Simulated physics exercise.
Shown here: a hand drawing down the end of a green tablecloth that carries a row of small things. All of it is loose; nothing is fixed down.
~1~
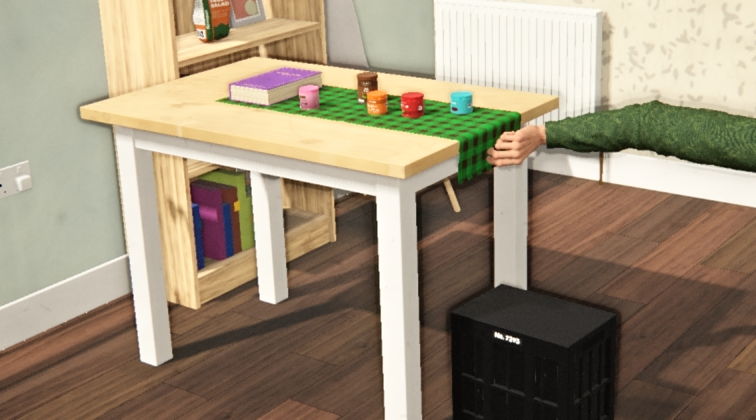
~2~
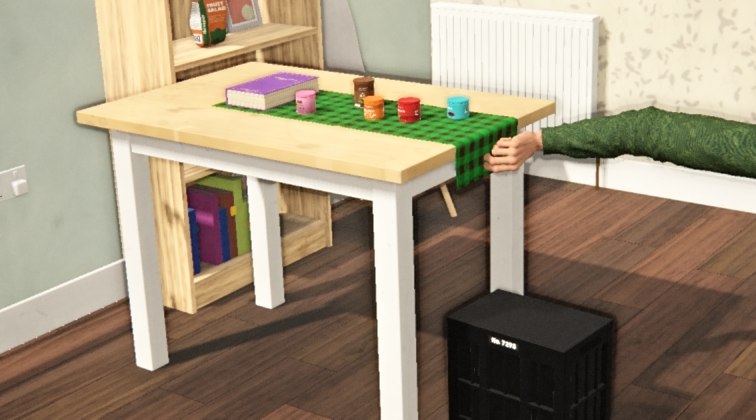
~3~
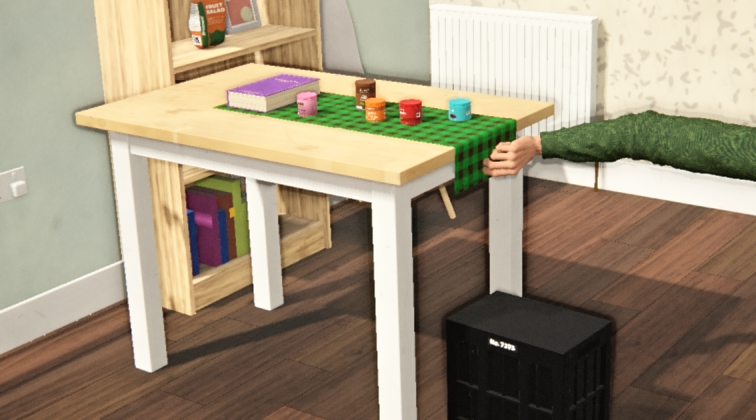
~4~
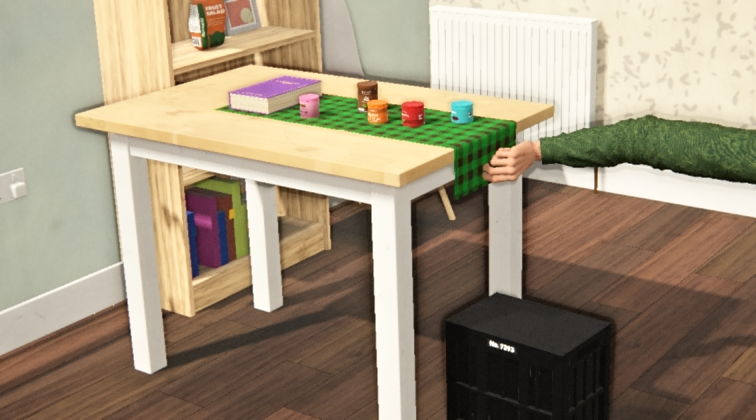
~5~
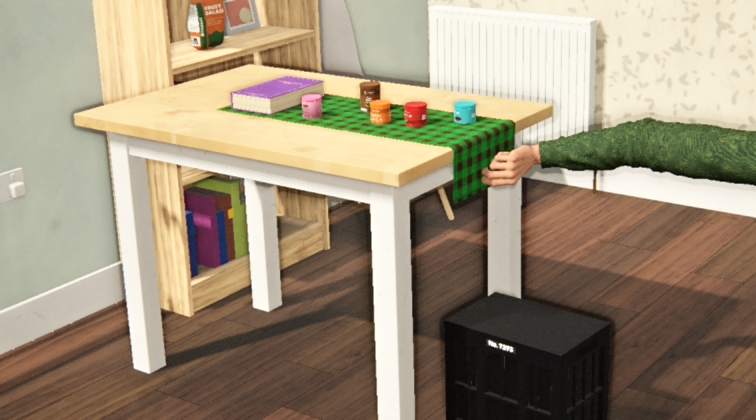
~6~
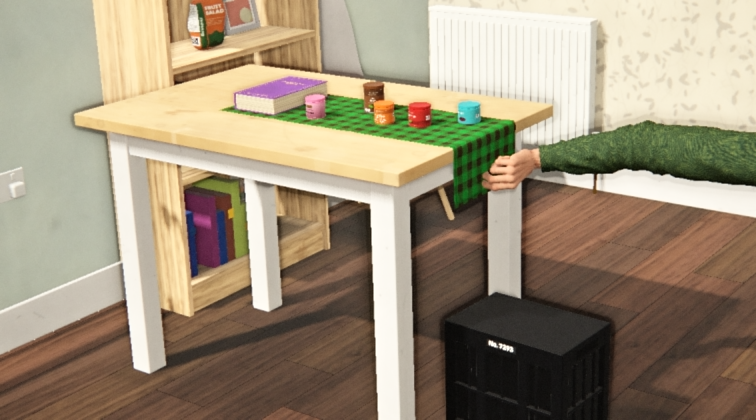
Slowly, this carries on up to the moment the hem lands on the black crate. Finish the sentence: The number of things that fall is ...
The number of things that fall is three.
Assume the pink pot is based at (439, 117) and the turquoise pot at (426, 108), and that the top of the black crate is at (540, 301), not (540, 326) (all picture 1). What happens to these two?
As for the pink pot, it leaves the top; as for the turquoise pot, it leaves the top.
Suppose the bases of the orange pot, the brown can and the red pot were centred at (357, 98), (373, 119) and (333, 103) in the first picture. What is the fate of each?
For the orange pot it's staying, for the brown can it's falling, for the red pot it's staying.
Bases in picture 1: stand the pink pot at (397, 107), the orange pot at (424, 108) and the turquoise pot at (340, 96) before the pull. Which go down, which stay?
You'd see the pink pot go down, the orange pot go down and the turquoise pot hang on.
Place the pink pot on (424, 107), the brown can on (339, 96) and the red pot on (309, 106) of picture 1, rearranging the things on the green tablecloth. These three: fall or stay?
Here's what happens: The pink pot leaves its perch, the brown can remains aboard, the red pot remains aboard.
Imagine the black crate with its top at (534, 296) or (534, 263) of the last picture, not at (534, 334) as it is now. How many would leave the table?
That would be 2 and 1.
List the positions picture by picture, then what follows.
Hem (459, 185); turquoise pot (462, 94); red pot (412, 95); orange pot (377, 93); brown can (367, 74); pink pot (309, 88); top of the crate (540, 326), in the first picture.
Hem (456, 190); turquoise pot (458, 99), in the second picture.
Hem (455, 195); red pot (411, 102), in the third picture.
Hem (455, 200); orange pot (377, 102); top of the crate (534, 334), in the fourth picture.
Hem (453, 204); brown can (370, 83), in the fifth picture.
Hem (455, 209); turquoise pot (469, 104); red pot (420, 104); orange pot (384, 103); brown can (374, 84); pink pot (315, 97), in the sixth picture.
Soon after, hem near (488, 245); turquoise pot gone.
After that, hem near (490, 293); turquoise pot and red pot gone.
In the end, hem on the crate; turquoise pot, red pot and orange pot gone. The answer is three.
